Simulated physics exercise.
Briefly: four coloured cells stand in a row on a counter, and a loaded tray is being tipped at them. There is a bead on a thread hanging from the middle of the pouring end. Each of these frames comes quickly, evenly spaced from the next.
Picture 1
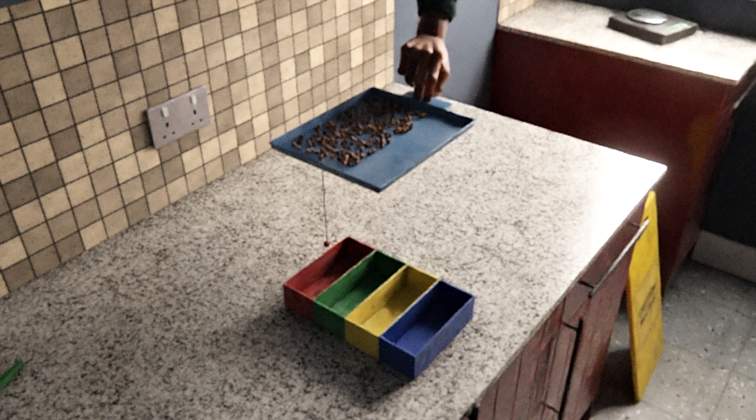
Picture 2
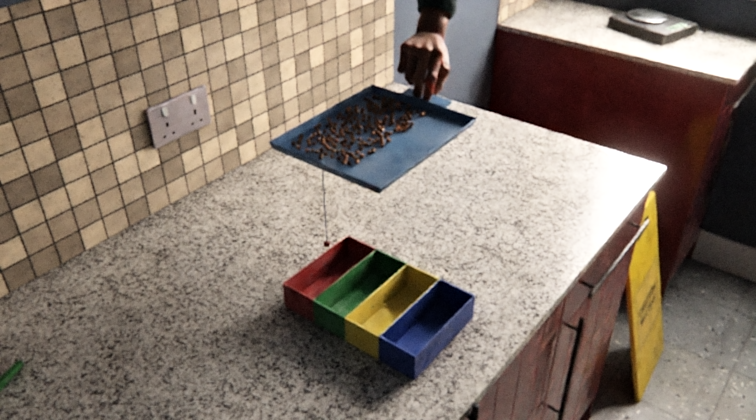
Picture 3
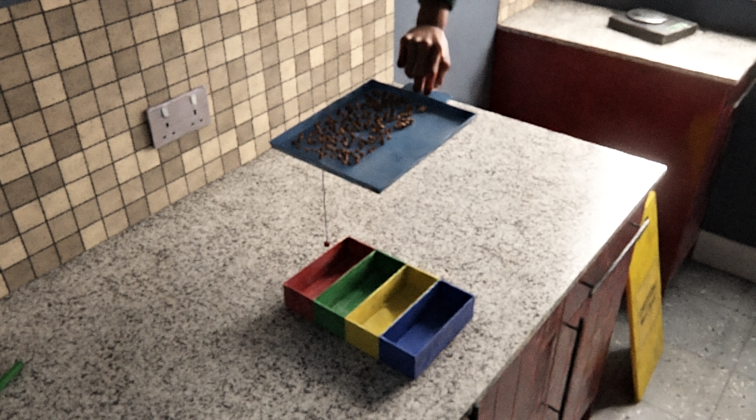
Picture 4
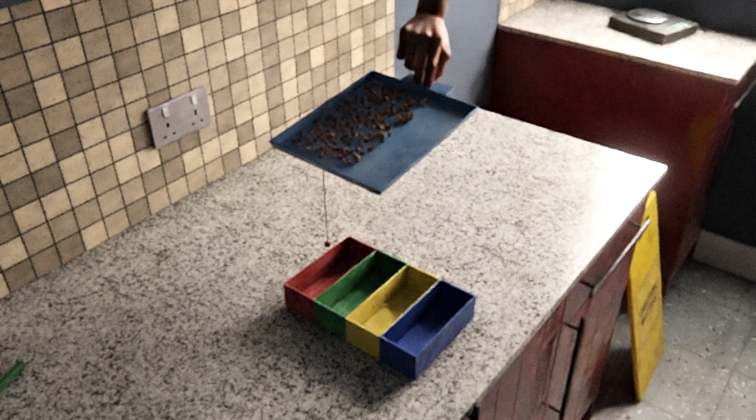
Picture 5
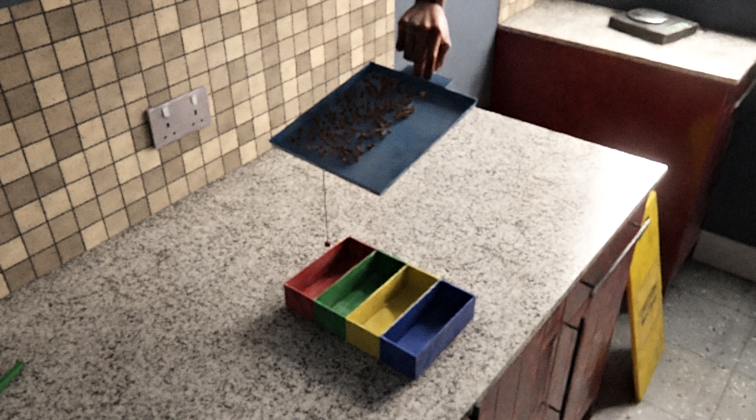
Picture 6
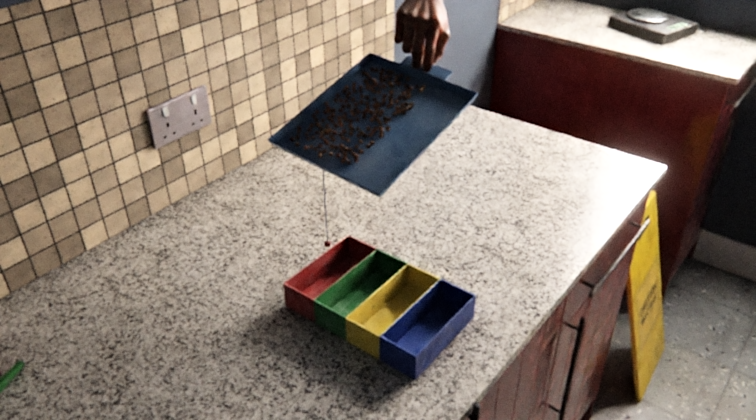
A hand raises the back of a blue tray of cereal balls above four coloured cells.
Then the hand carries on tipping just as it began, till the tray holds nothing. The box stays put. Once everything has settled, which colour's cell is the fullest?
The green cell is the fullest.
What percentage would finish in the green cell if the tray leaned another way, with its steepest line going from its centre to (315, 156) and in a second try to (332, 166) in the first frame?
Lab note: Case 1 near 0 %, case 2 near 10 %.
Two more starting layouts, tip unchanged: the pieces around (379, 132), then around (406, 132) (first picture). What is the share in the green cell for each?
About 60 % and 70 %.
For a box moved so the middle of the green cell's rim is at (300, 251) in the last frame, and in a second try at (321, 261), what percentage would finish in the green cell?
You'd get near 10 per cent and afterwards near 20 per cent.
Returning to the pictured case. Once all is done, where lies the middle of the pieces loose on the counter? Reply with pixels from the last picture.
At about (280, 297).
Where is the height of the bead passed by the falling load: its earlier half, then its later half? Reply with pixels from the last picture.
First around (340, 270), afterwards around (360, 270).
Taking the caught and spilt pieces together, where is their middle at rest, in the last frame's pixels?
At about (346, 303).
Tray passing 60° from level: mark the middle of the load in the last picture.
I'd put it at about (346, 182).
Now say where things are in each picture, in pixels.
In the first frame, corners of the pouring end near (274, 142) and (379, 185), level; middle of the load near (360, 128), cereal balls; bead on its thread near (327, 244); red cell near (299, 301); green cell near (330, 318); yellow cell near (362, 336); blue cell near (397, 356).
In the second frame, corners of the pouring end near (274, 142) and (379, 185), level; middle of the load near (360, 127).
In the third frame, corners of the pouring end near (273, 141) and (379, 186), tipped barely, lowest at the right corner; middle of the load near (360, 124).
In the fourth frame, corners of the pouring end near (274, 141) and (379, 188), tipped a little, lowest at the right corner; middle of the load near (360, 120).
In the fifth frame, corners of the pouring end near (273, 140) and (379, 189), tipped a little, lowest at the right corner; middle of the load near (360, 116).
In the sixth frame, corners of the pouring end near (273, 139) and (379, 191), tipped a little, lowest at the right corner; middle of the load near (358, 112); red cell near (300, 300); green cell near (330, 318); yellow cell near (363, 336); blue cell near (398, 355).
Shortly afterwards, tray tipped steeply; the bulk on the tray; a little in the green cell; a little in the yellow cell; a little in the red cell; only a few in the blue cell; a little falling or outside the box.
Next, tray tipped past a quarter turn; near half in the green cell; near a third in the red cell; a little in the yellow cell; only a few in the blue cell; a little falling or outside the box.
Some moments later, tray tipped past a quarter turn; near half in the green cell; near a third in the red cell; a little in the yellow cell; only a few in the blue cell; a little falling or outside the box.
In the end, tray tipped past a quarter turn; near half in the green cell; near a third in the red cell; a little in the yellow cell; only a few in the blue cell; a little outside the box.
